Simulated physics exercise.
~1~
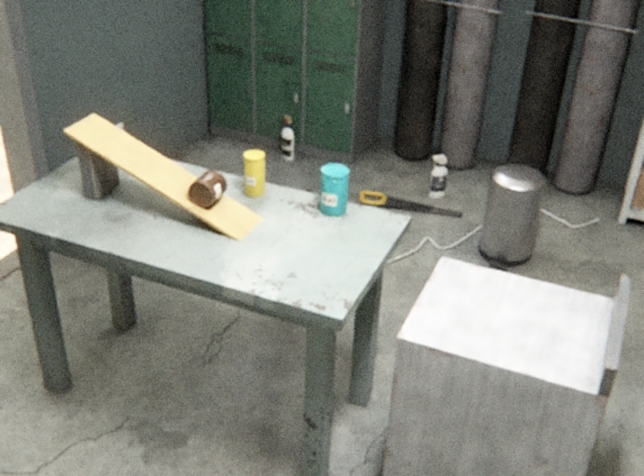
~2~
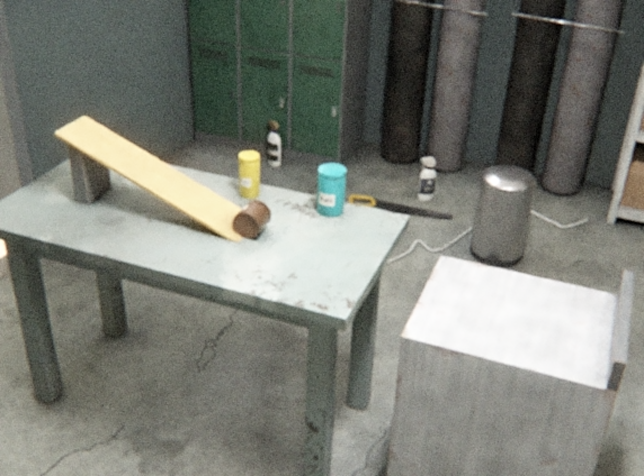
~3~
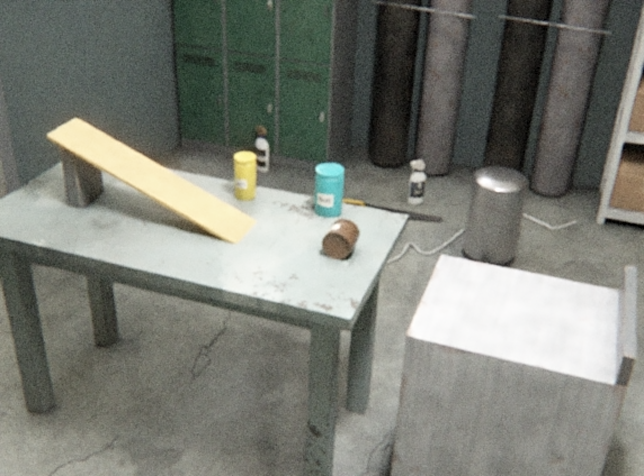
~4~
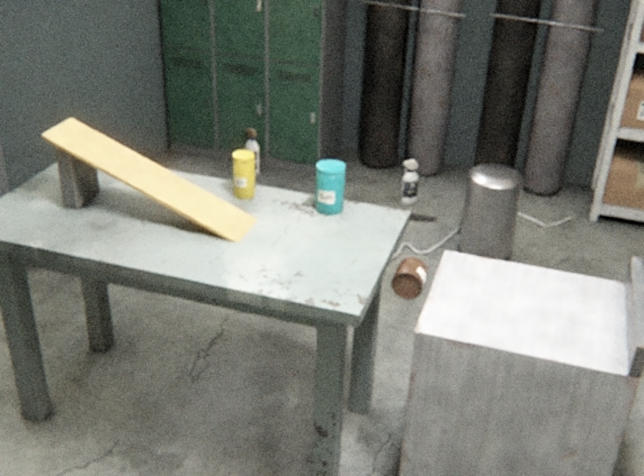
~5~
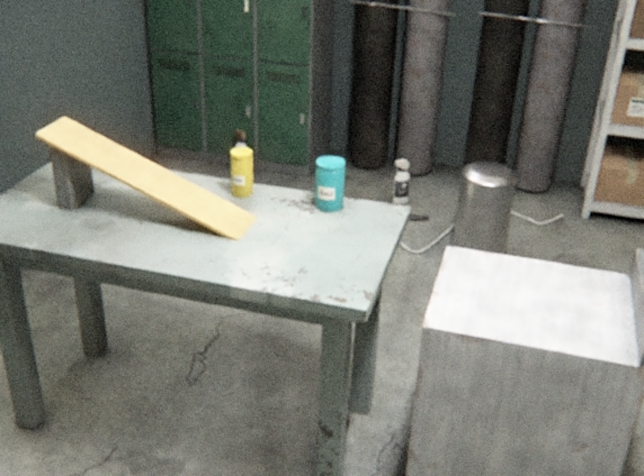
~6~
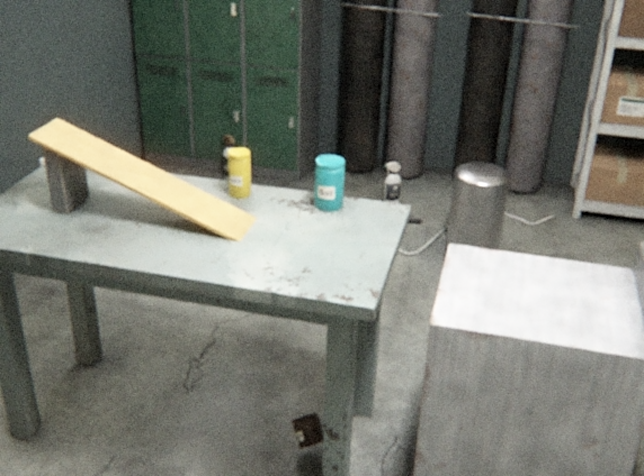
In a grey room with green lockers, a brown jar rolled down a sloping plank and across a table past a yellow jar and a turquoise one, then dropped off the right edge into the gap before a pale block, ending up low down near the table leg.
